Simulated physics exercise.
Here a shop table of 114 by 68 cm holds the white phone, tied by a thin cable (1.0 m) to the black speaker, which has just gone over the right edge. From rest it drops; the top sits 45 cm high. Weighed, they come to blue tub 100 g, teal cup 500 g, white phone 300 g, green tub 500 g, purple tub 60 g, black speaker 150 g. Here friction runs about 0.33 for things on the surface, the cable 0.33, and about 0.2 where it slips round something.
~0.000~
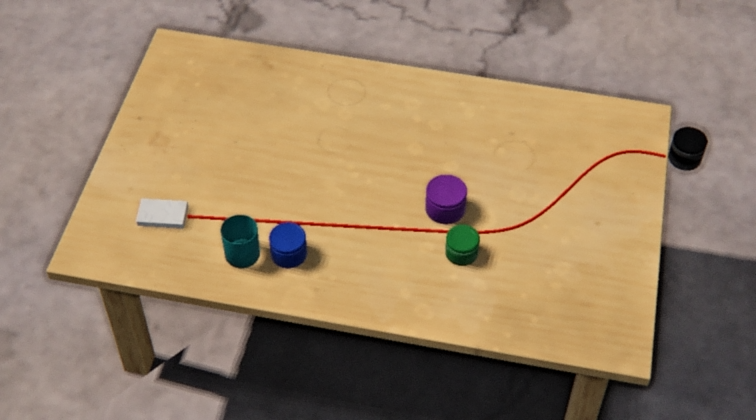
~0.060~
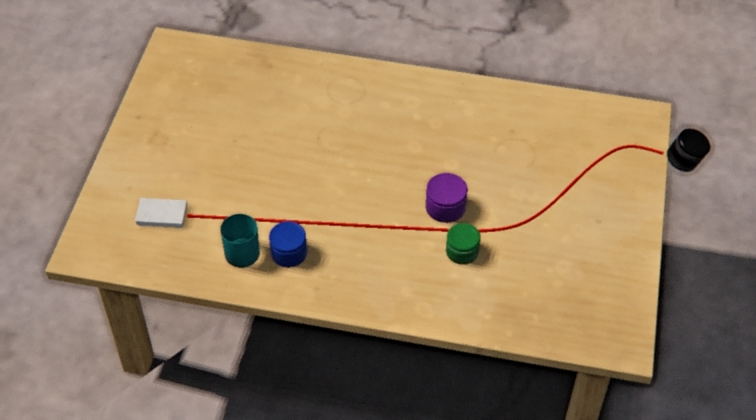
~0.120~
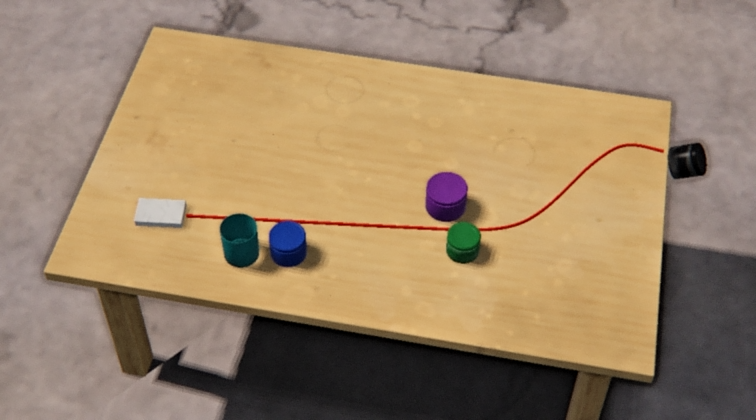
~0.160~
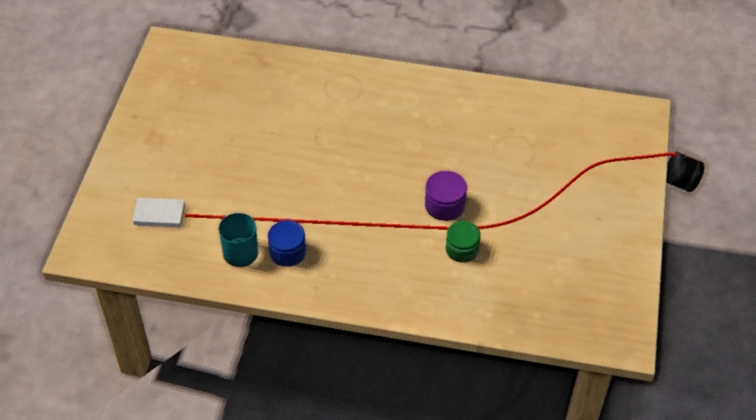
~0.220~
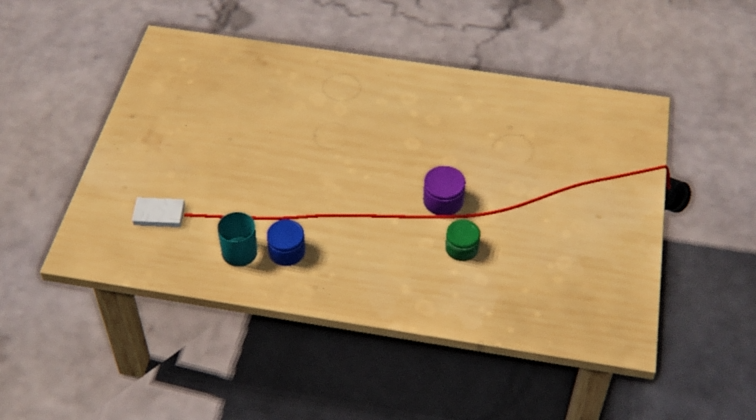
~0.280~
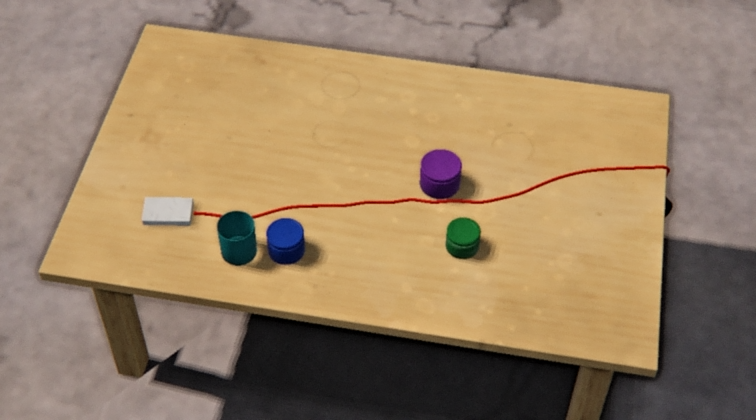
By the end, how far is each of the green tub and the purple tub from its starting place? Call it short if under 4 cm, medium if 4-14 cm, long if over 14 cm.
Green tub: Short; purple tub: Medium.
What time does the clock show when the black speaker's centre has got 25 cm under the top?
Not at all.
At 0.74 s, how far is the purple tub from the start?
The purple tub is 10 cm out of place.
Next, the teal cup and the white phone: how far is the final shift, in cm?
The teal cup ends up 0 cm from where it began, and the white phone 8 cm.
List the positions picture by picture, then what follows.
The first picture shows green tub (463, 237); purple tub (447, 190); cable runs through (619, 153) (551, 206) (350, 226).
The second picture shows black speaker (692, 140); cable runs through (618, 149).
The third picture shows black speaker (687, 161); cable runs through (618, 147).
The fourth picture shows black speaker (684, 172); cable runs through (631, 158).
The fifth picture shows purple tub (445, 181); black speaker (670, 194); cable runs through (658, 168).
The sixth picture shows green tub (464, 230); purple tub (441, 164); cable runs through (663, 167) (561, 177) (357, 204).
After 0.5 s, the cable's tail end at (215, 210); purple tub 11 cm off its start, black speaker over the edge, white phone 6 cm off its start.
After 0.7 s, the cable's tail end at (220, 210); purple tub 11 cm off its start, black speaker over the edge, white phone 7 cm off its start.
After 1.0 s, the cable's tail end at (220, 210); purple tub 11 cm off its start at (436, 141), black speaker over the edge, white phone 7 cm off its start at (193, 208).
After 1.2 s, the cable's tail end at (220, 210); purple tub 11 cm off its start, black speaker over the edge, white phone 7 cm off its start.
After 2.4 s, the cable's tail end at (220, 210); purple tub 11 cm off its start at (436, 141), green tub 0 cm off its start at (464, 230), black speaker over the edge, white phone 7 cm off its start at (193, 208).
